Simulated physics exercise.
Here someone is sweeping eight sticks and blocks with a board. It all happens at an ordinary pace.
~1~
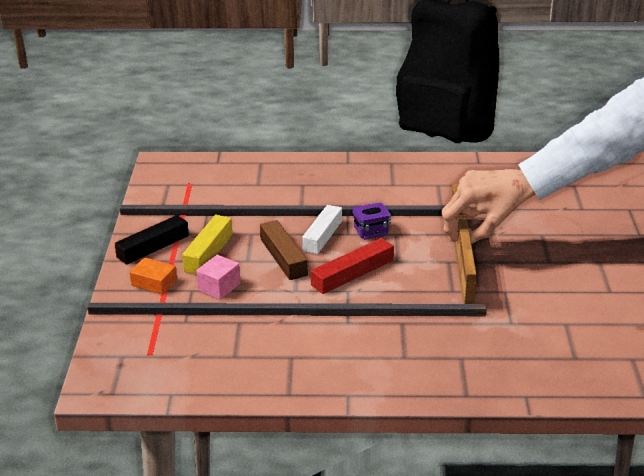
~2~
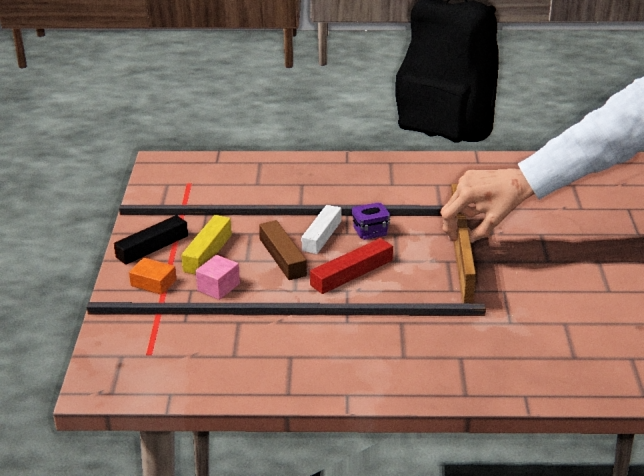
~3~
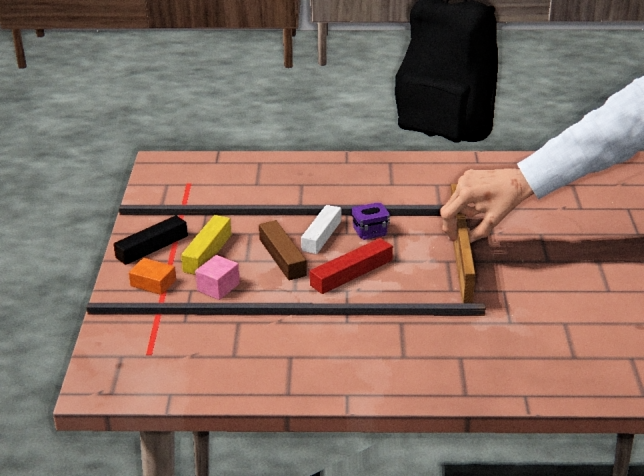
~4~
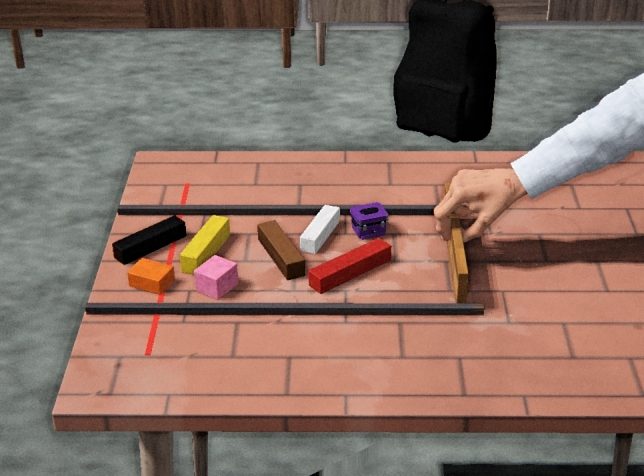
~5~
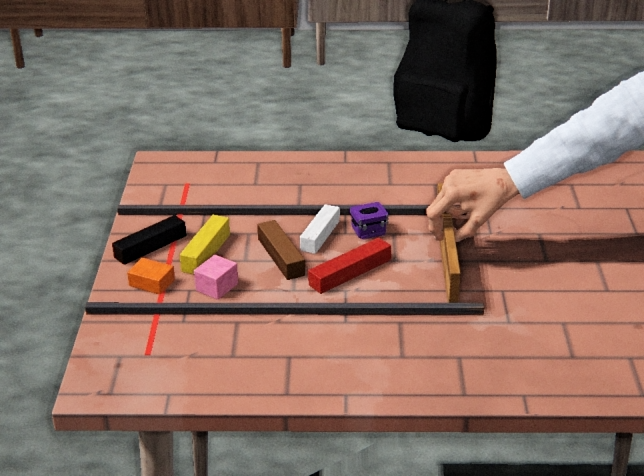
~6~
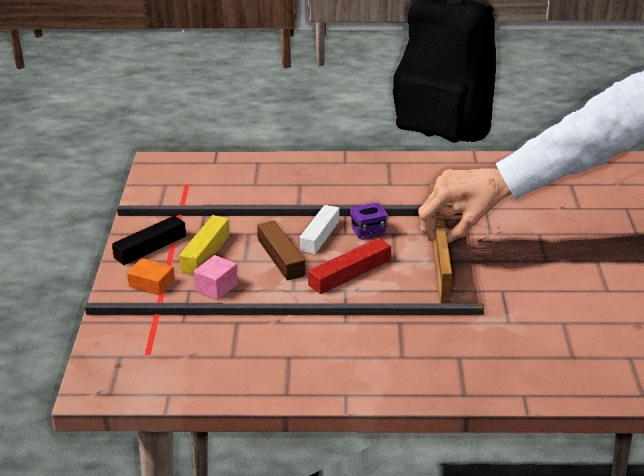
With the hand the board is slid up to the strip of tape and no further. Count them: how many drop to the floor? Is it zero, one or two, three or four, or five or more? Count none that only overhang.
I would say one or two end up on the floor.
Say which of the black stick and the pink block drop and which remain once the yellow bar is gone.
The black stick would go down, and the pink block would remain on top.
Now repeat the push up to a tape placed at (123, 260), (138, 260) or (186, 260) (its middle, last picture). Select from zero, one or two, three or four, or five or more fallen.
Per place, in order: Five or more; either three or four; either one or two.
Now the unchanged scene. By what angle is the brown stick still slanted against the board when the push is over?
It comes to around 15 degrees.
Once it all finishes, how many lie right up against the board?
3 touch it.
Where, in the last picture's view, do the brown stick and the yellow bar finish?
Going in order, first (130, 256) and next (109, 248).
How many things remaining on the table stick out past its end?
Result: 2.
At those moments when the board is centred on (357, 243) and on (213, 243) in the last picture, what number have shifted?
I count 3 first and 8 after.
A little later, none off yet; black stick at rest near (150, 240); orange block at rest near (151, 276); yellow bar at rest near (205, 244).
Next, none off yet; black stick shifted a little near (135, 242); orange block at rest near (151, 276); yellow bar shifted a little near (179, 244).
When it is over, the number that fall off is one or two; down, black stick.
